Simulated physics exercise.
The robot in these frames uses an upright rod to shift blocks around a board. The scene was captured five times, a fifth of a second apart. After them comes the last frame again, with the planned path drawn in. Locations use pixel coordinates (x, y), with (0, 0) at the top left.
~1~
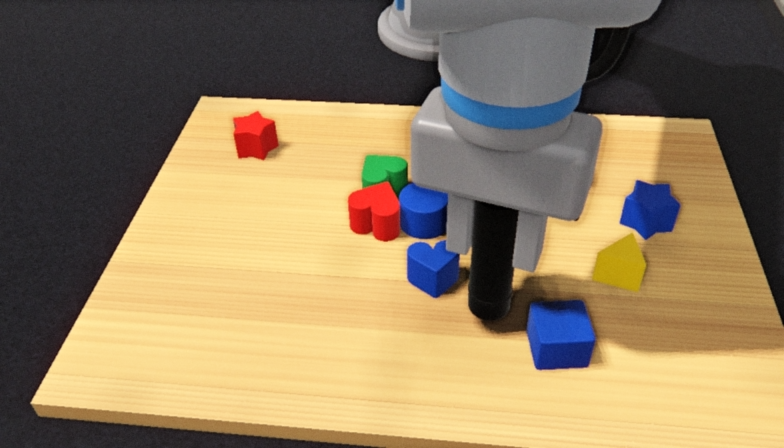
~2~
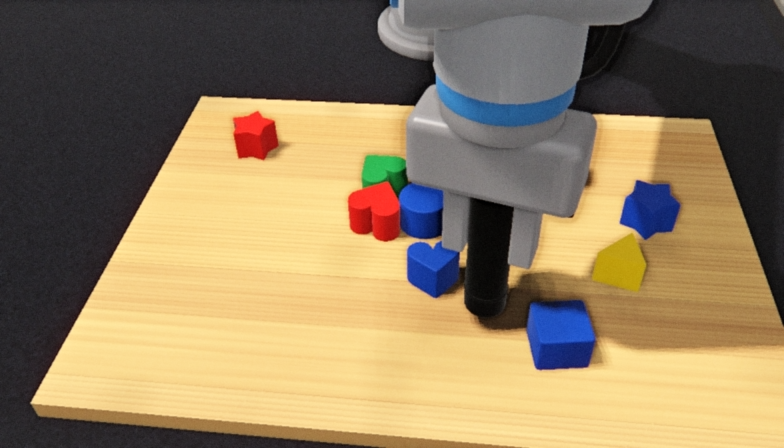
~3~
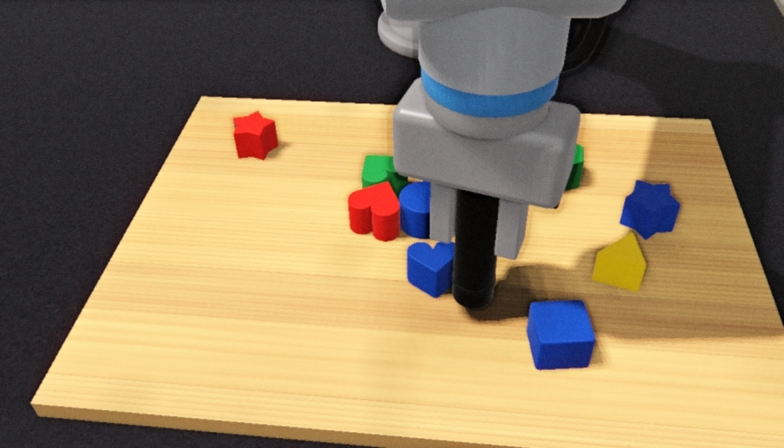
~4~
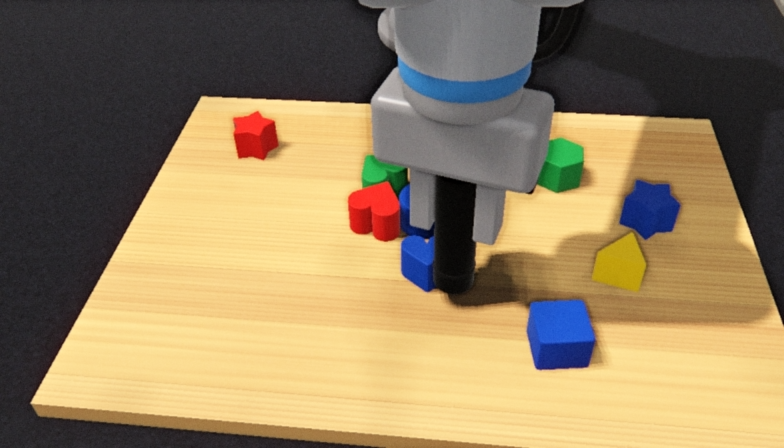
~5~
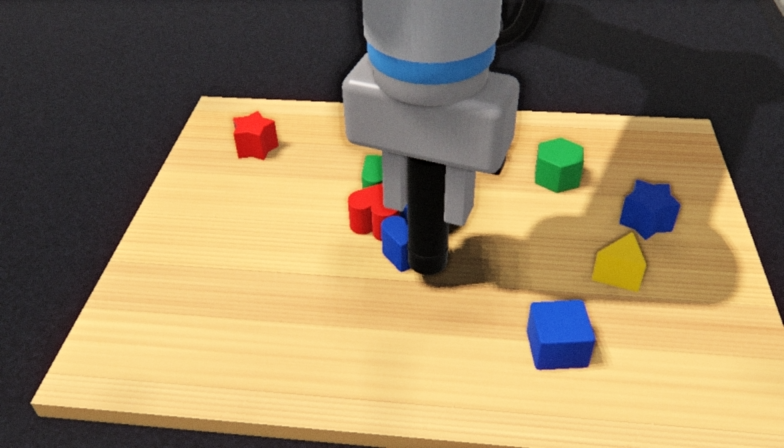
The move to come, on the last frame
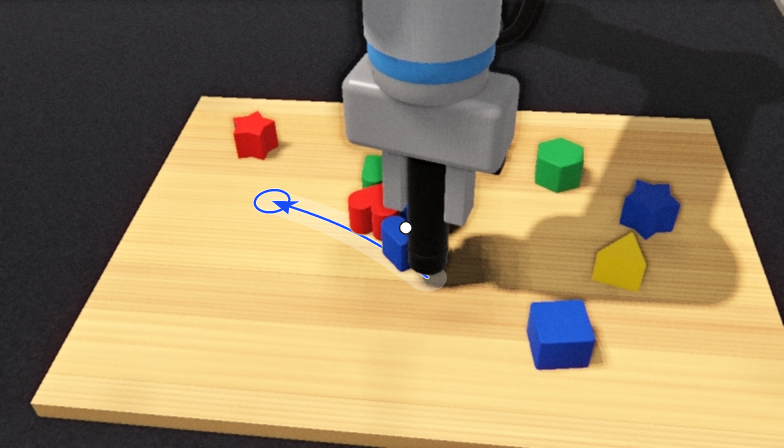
Robot arm with a black rod moving left across a wooden board, nudging a blue heart-shaped block toward a red one.
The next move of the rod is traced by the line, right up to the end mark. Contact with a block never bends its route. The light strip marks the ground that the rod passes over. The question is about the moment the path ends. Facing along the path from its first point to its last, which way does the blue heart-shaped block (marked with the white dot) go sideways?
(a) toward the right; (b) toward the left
b
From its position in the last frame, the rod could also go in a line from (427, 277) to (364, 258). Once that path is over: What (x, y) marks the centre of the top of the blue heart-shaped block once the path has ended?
I'd expect the centre of its top face to be at (342, 210).
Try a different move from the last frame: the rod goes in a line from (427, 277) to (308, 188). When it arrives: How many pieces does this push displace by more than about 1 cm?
The number of blocks that move over 1 cm is two.
The drawn path runs from (427, 277) over (377, 244) and (326, 219) to (272, 201); the dot is on the blue heart-shaped block.
What follows on the original path. One third of the way, rod at (376, 229); red heart-shaped block at (345, 179), turned 80° clockwise; green heart-shaped block at (381, 161); blue heart-shaped block at (343, 205), turned 30° anticlockwise.
Two thirds of the way, rod at (323, 205); red heart-shaped block at (330, 167); green heart-shaped block at (381, 161); blue heart-shaped block at (287, 187), turned 40° anticlockwise.
At the end, rod at (270, 187); red star not moved; red heart-shaped block at (330, 166), turned 130° clockwise; green heart-shaped block at (381, 161); blue heart-shaped block at (231, 177), turned 75° anticlockwise; blue disc not moved.
